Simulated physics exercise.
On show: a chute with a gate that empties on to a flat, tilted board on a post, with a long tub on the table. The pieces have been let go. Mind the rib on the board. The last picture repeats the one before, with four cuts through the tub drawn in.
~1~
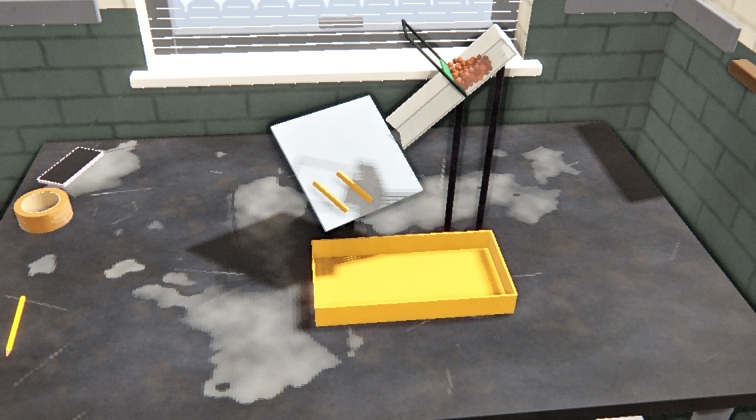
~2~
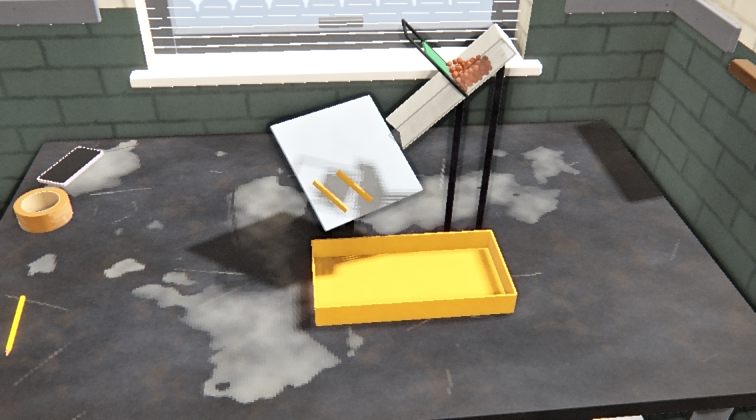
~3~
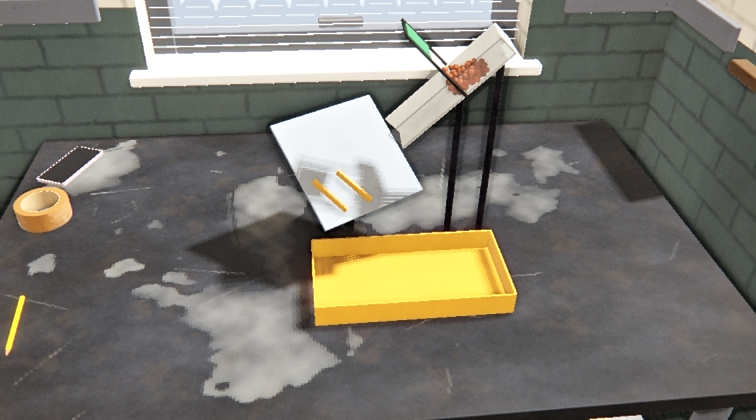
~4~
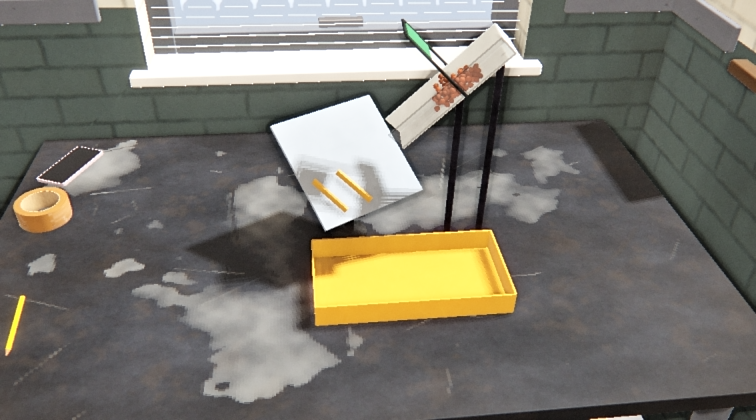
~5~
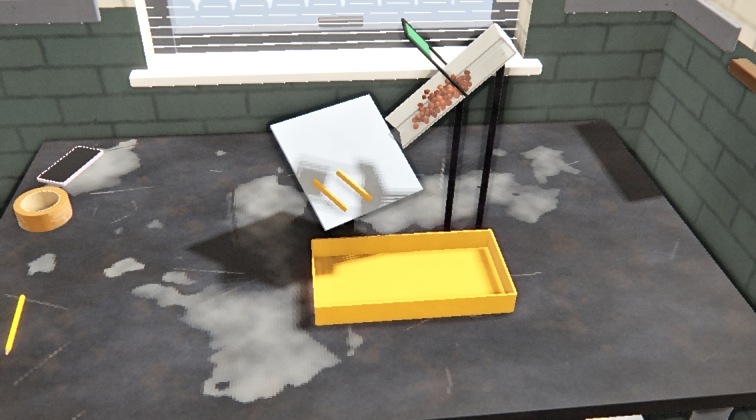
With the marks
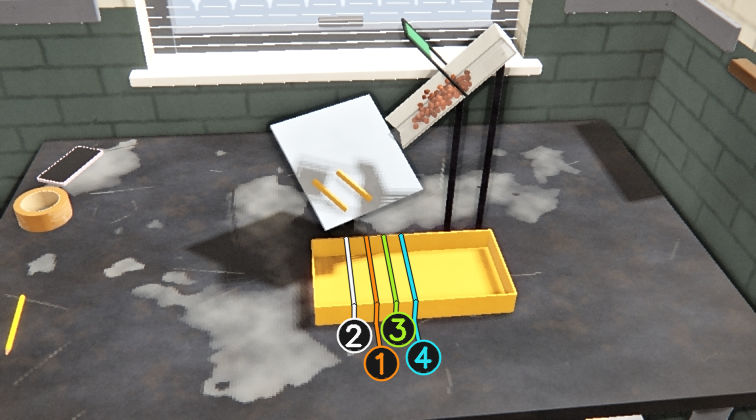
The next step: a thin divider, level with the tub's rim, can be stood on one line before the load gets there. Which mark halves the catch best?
The answer is line 4.
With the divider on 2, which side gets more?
More lands on the right.
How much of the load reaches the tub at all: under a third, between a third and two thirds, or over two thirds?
About that: Over two thirds.
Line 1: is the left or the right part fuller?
More lands on the right.
On the marked copy, line 1 crosses the front rim at (376, 303); line 2 crosses the front rim at (354, 304); line 3 crosses the front rim at (396, 302); line 4 crosses the front rim at (415, 300).
If 1 is chosen, of what is caught, about a tenth on the left of the divider, almost all on the right.
If 2 is chosen, of what is caught, not one piece on the left of the divider, every piece on the right.
If 3 is chosen, of what is caught, about a tenth on the left of the divider, almost all on the right.
If 4 is chosen, of what is caught, roughly half on the left of the divider, roughly half on the right.
